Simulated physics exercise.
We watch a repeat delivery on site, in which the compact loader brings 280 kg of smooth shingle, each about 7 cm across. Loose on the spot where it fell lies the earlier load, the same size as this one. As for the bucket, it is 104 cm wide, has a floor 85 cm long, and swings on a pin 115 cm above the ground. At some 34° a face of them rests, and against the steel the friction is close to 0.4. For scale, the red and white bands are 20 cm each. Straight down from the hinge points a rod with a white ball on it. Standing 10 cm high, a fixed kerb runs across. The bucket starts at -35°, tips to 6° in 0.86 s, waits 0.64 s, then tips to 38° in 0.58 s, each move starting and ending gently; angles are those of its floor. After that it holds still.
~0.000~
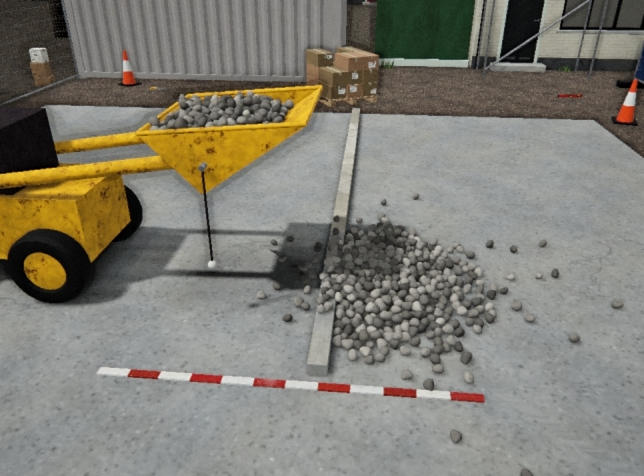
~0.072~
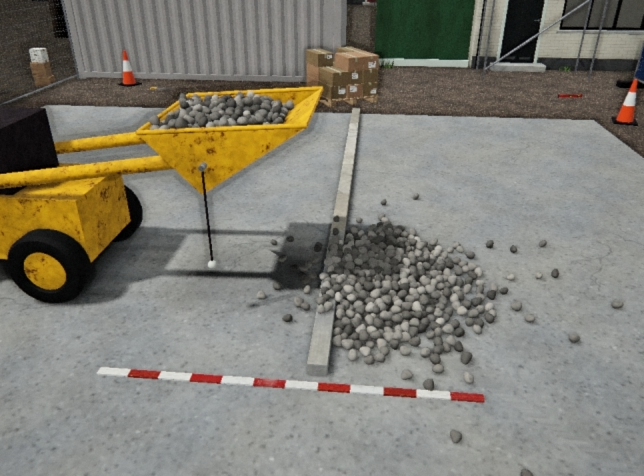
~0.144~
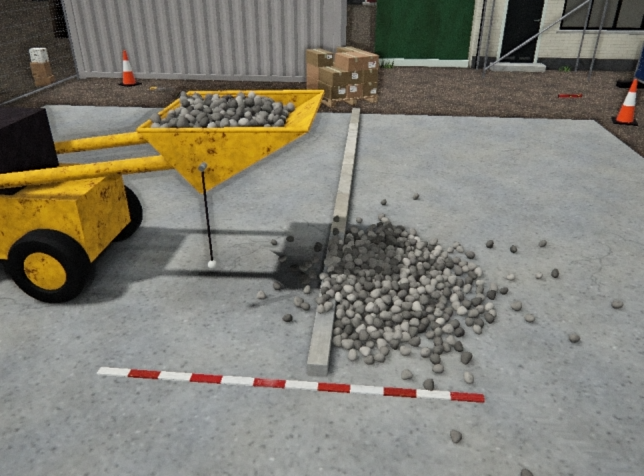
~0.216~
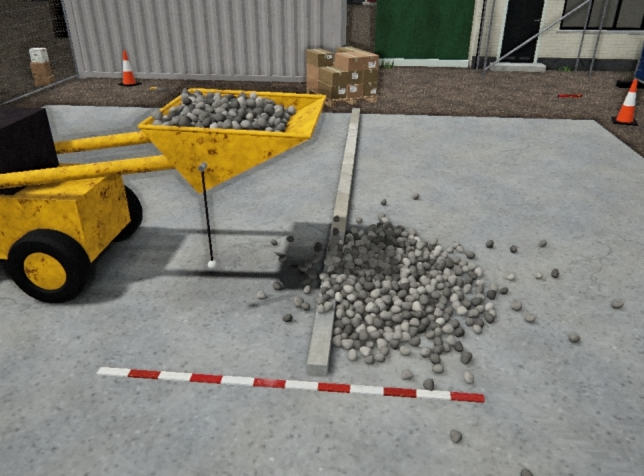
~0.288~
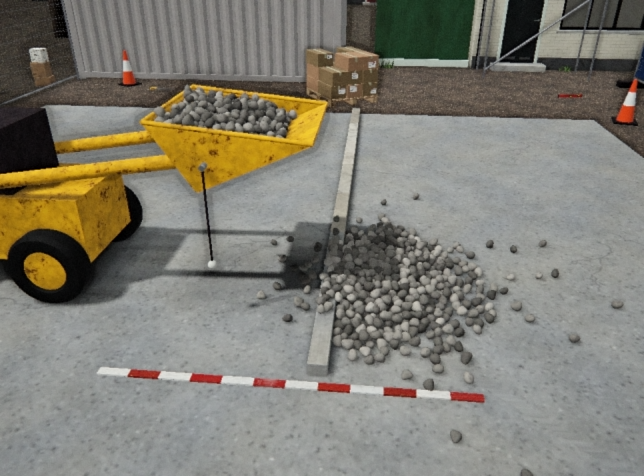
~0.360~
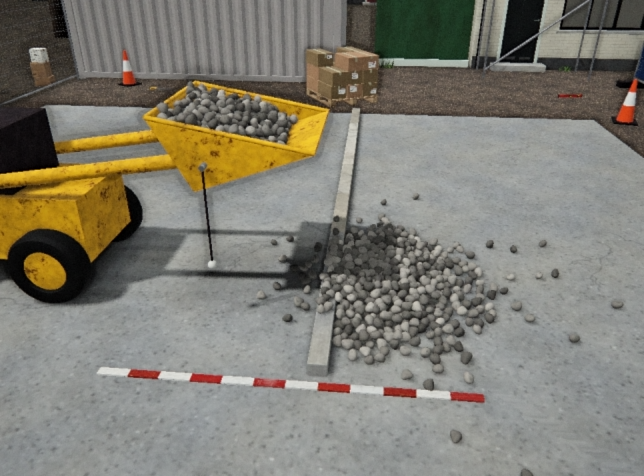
At the start, a yellow loader on the left holds a raised bucket heaped with grey stones, beside a loose pile of similar stones lying mostly right of a pale kerb. The bucket then slowly tilts, its right edge dipping slightly, while the stones shift little inside and the pile stays still.
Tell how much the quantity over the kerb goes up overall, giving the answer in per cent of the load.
It goes up by roughly 49 per cent.
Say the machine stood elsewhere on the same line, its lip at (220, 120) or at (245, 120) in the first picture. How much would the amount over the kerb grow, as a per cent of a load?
About 0 per cent for the first, 5 per cent for the second.
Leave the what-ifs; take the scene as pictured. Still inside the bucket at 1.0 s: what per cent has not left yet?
Held: Around 100 % of the load.
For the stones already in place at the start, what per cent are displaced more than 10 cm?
Around 5 in a hundred.
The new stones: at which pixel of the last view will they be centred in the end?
In the last view, somewhere near (337, 264).
After 0.6 s the floor is at -1°; in per cent of one load, 100 in the bucket, 8 on this side of the kerb, 92 over the kerb; the foremost stones are at (546, 282).
After 1.0 s the floor is at 6°; in per cent of one load, 100 in the bucket, 8 on this side of the kerb, 92 over the kerb; the foremost stones are at (546, 282).
After 2.5 s the floor is at 38°; in per cent of one load, 9 in the bucket, 67 on this side of the kerb, 123 over the kerb; the foremost stones are at (546, 282).
After 5.0 s the floor is at 38°; in per cent of one load, 0 in the bucket, 59 on this side of the kerb, 141 over the kerb; the foremost stones are at (543, 270). Net gain over the kerb, 49.
